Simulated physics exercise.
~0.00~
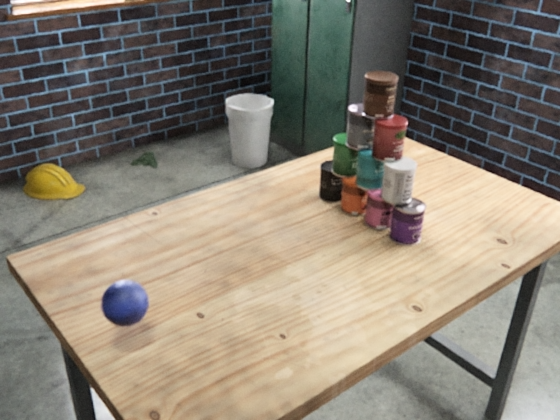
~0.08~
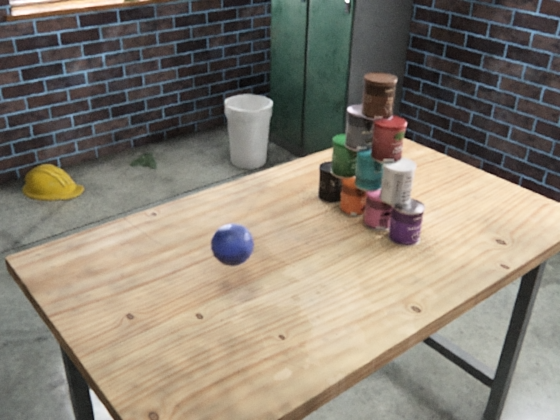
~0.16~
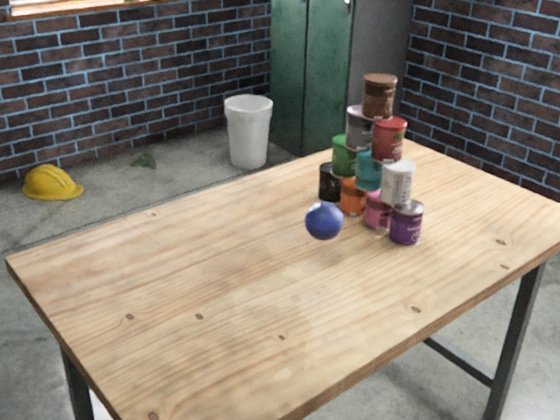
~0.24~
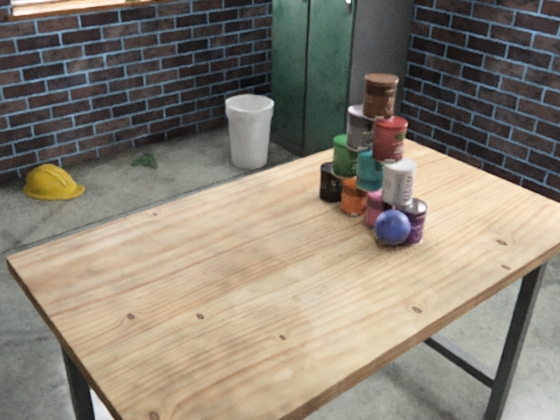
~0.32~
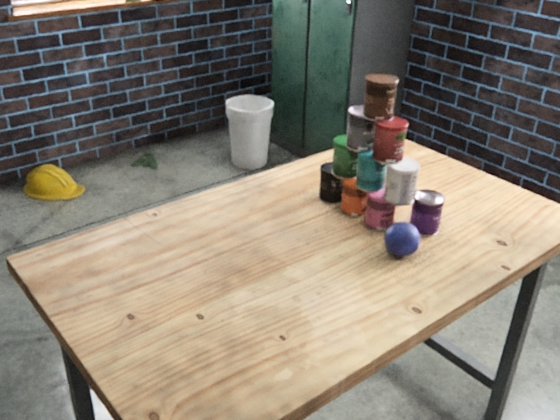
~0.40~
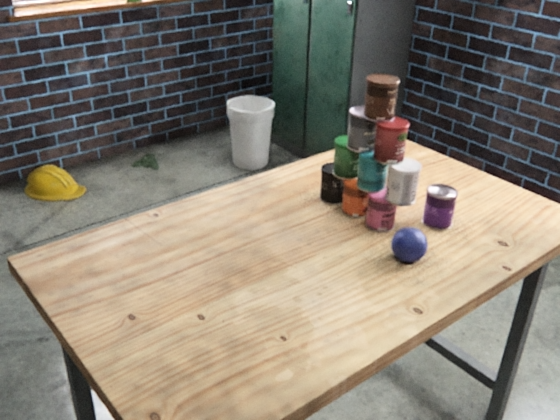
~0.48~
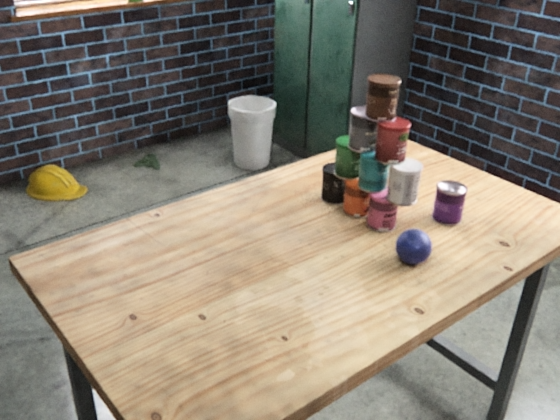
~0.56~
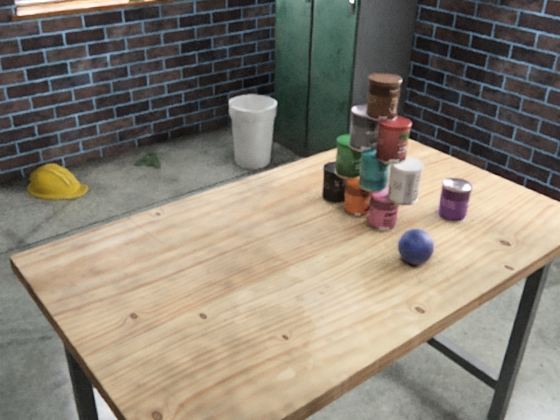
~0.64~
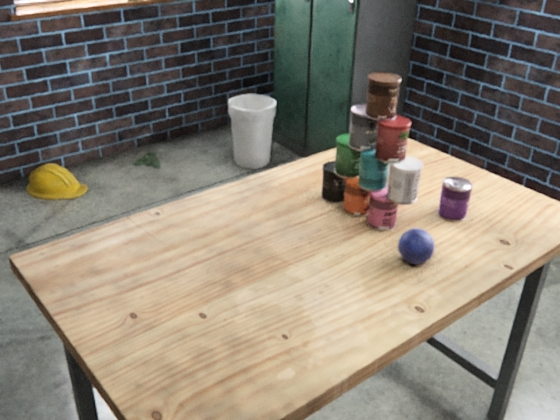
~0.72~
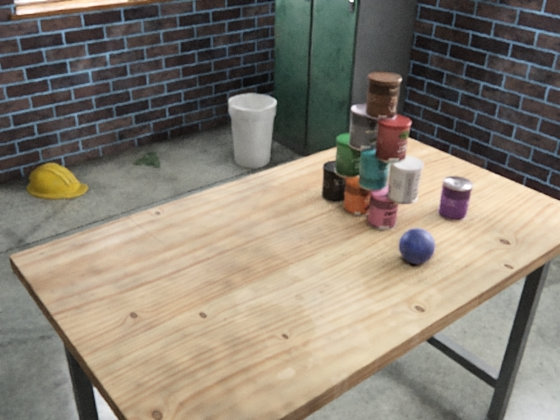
In a brick-walled workshop, a blue ball striking a stack of coloured tins, sliding the purple one aside while the rest stay stacked.
